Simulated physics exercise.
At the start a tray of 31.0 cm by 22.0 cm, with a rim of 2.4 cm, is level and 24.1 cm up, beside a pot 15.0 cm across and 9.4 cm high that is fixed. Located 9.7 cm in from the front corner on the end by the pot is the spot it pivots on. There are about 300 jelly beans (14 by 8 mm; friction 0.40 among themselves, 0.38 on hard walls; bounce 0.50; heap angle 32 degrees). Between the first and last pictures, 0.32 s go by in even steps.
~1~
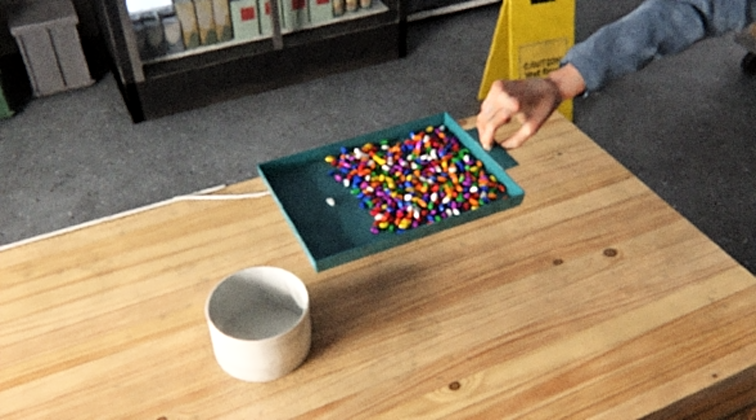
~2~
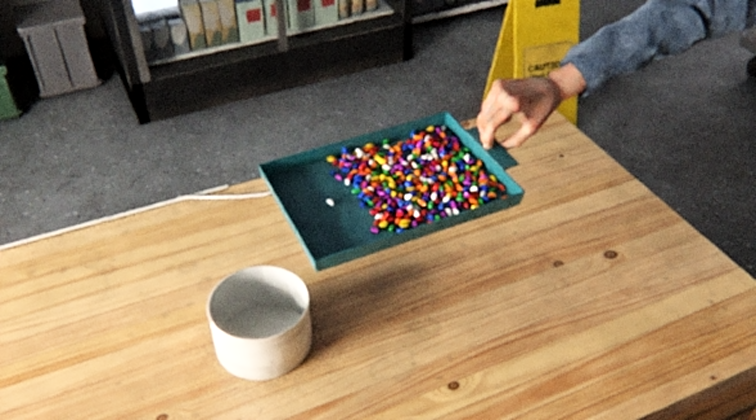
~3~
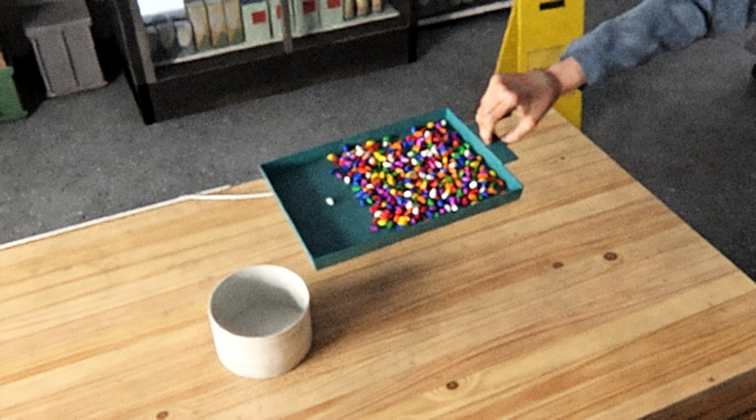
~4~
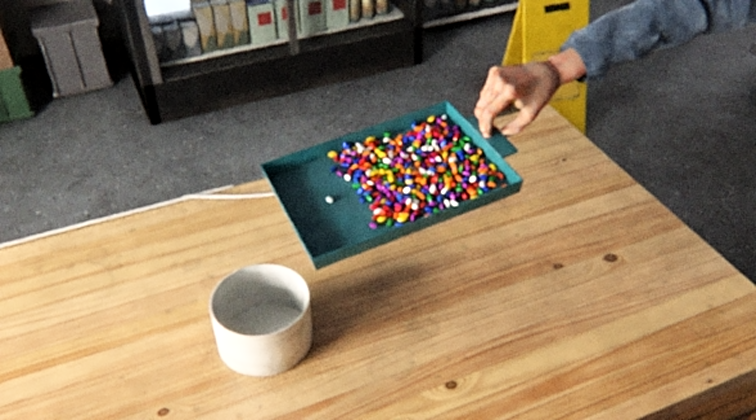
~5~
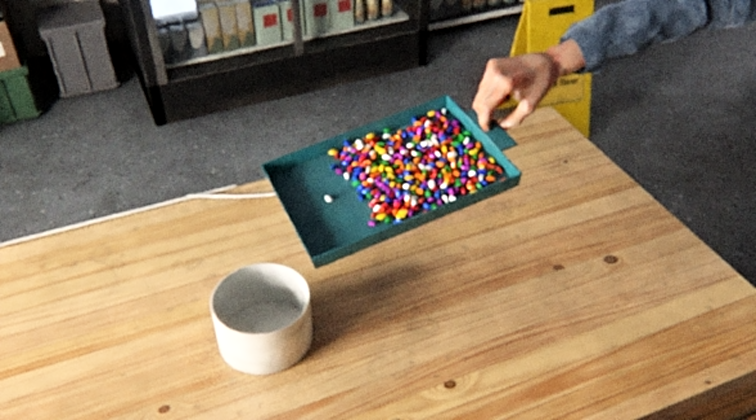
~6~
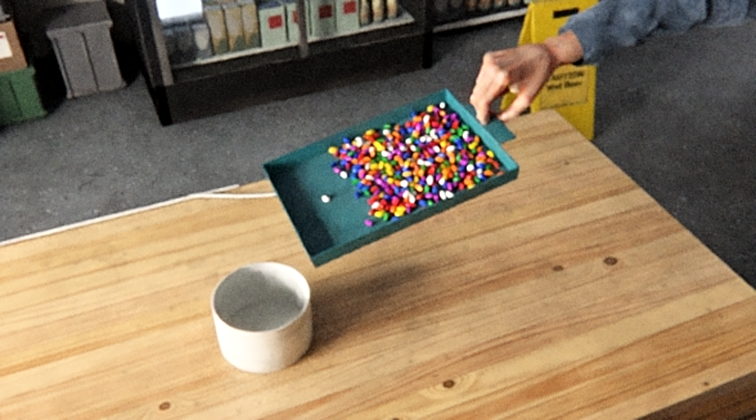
On a wooden table in a room with shelves and a yellow caution sign, a hand holds a level teal tray of colourful jelly beans above and beside a pale round pot. The hand slowly raises the tray's right end, tilting it gently down toward the left, while the beans stay heaped together.
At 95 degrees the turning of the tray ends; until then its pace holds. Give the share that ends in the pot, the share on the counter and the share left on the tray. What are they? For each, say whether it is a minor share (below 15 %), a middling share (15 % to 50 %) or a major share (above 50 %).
One by one: Pot: It will be a majority; counter: It will be a sizable minority; tray: It will be a small minority.
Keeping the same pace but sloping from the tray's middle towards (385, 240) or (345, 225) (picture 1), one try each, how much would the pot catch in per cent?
Some 0 and 15 per cent.
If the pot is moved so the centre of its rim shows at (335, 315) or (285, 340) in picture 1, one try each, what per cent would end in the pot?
I'd say close to 0 percent for the first spot and 50 percent for the second.
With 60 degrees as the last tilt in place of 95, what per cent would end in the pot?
I'd put it at close to 5 per cent.
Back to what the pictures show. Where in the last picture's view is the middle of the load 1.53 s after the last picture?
Roughly (287, 210).
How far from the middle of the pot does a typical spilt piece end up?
That comes to near 20 cm.
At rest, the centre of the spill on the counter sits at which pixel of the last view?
I'd put it near (257, 395).
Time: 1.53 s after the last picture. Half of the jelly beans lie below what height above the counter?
Around 26 cm up.
Then, 0.92 s after the last picture, tilt 50 degrees; the tray holds 95 %, the pot 0 %.
Then, 1.53 s after the last picture, tilt 76 degrees; the tray holds 90 %, the pot 5 %.
Then, 2.20 s after the last picture, tilt 95 degrees; the tray holds 15 %, the pot 50 %.
In the end, pot 60 %, counter 35 %, tray 5 %.
